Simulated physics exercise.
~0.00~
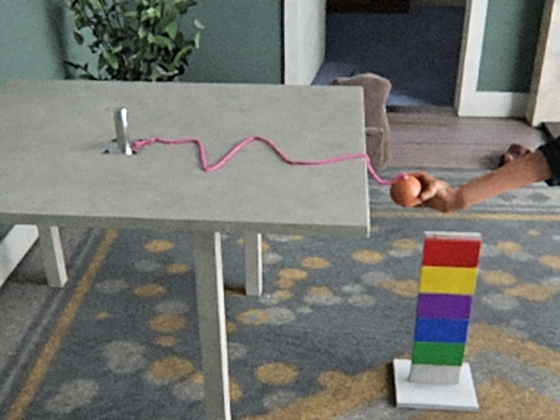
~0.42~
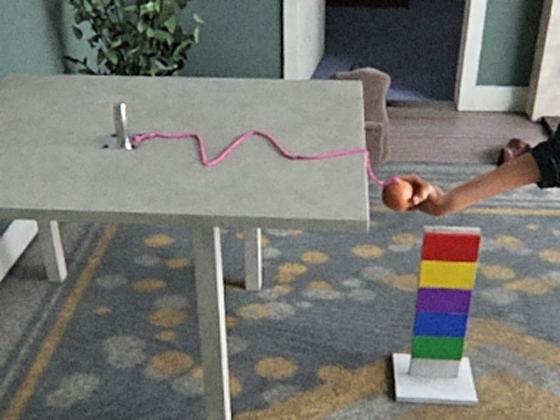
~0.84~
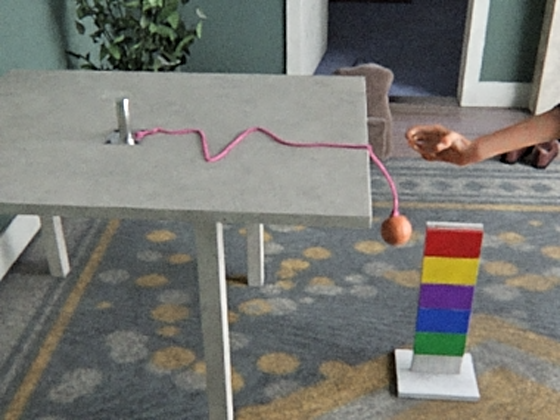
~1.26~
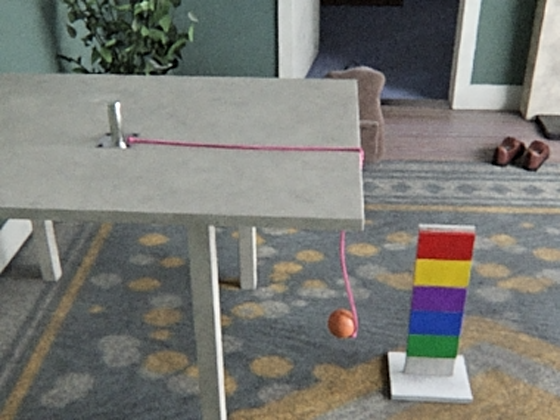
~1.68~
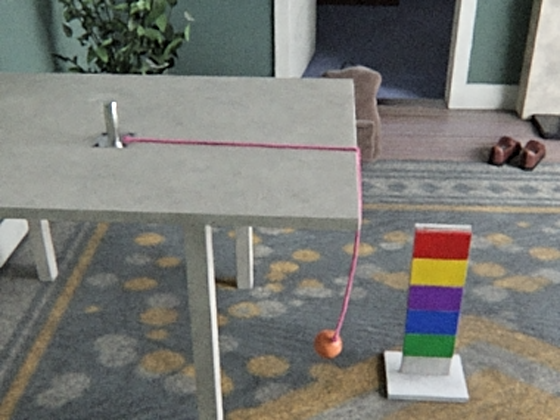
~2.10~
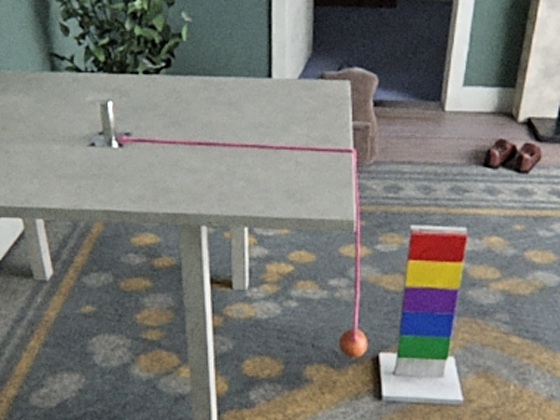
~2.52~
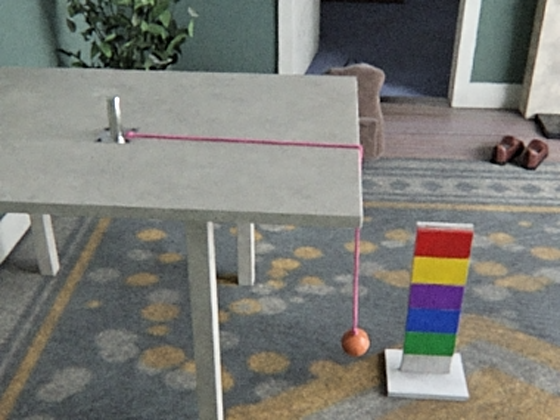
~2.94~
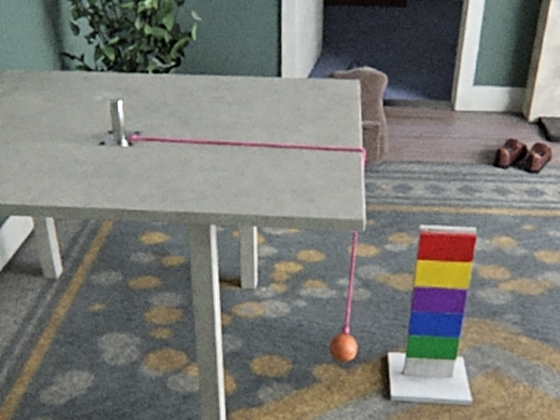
An orange on a slack pink cord was let go by a hand beside a table's edge, dropped past the striped board's upper bands, swung a little as the cord tightened, and ended up hanging level with the green band.
